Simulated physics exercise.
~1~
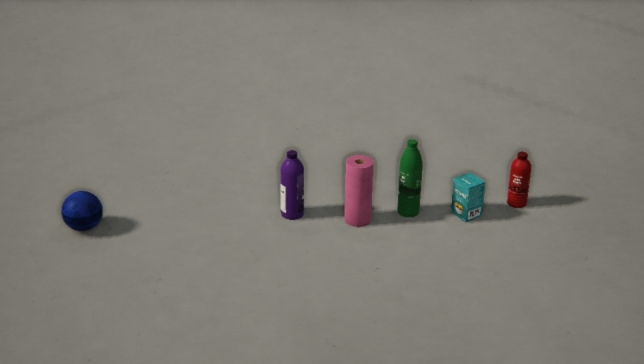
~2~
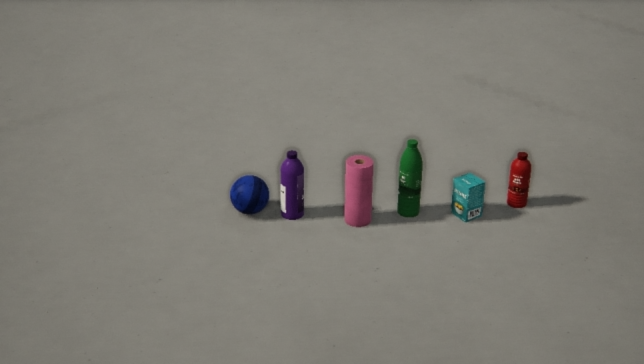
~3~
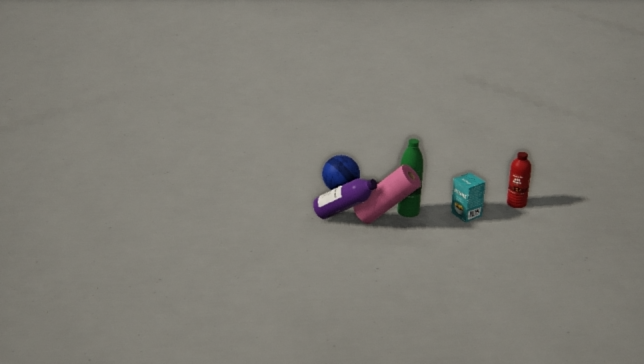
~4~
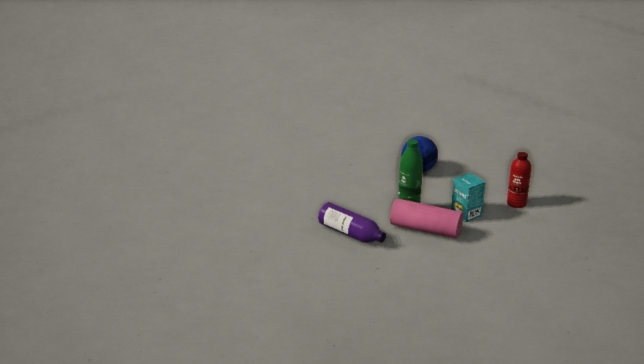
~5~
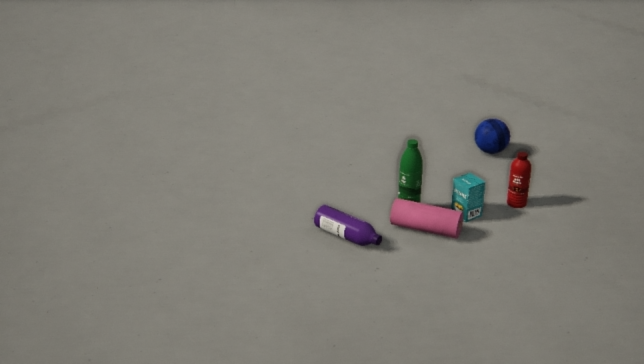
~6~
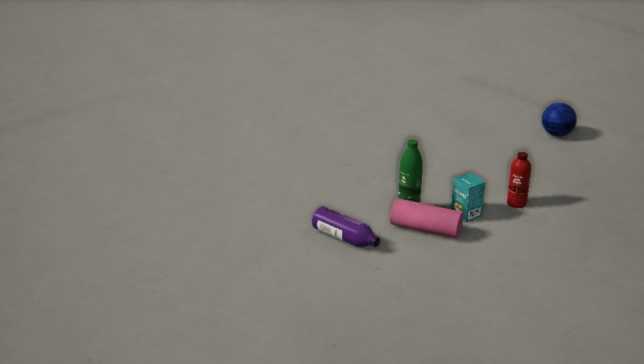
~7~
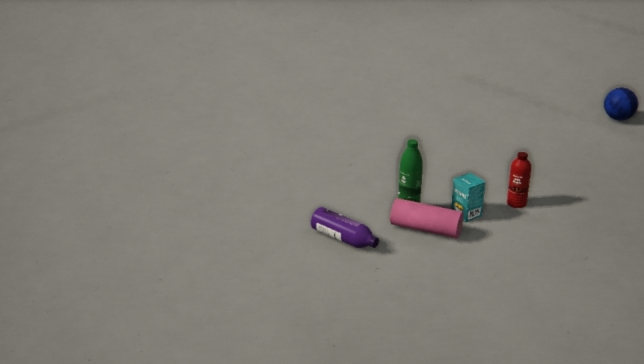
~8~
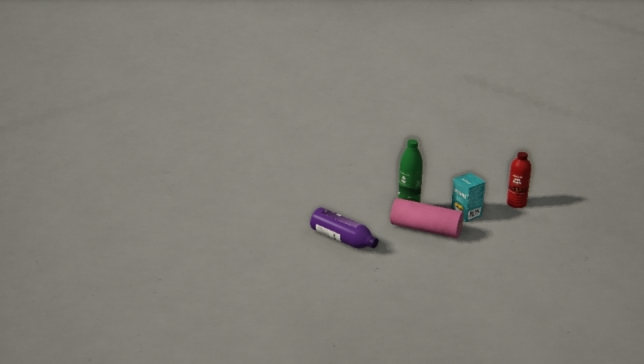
A blue ball rolls in from the left across a flat grey floor toward a loose row of five upright items, a purple bottle, a pink roll, a green bottle, a turquoise carton and a red bottle. It reaches the purple bottle, which tips to the right along with the pink roll beside it. Both end up on their sides in front while the ball passes behind the green bottle. The ball keeps rolling toward the upper right, beyond the red bottle, and leaves view. The green bottle, carton and red bottle remain standing.
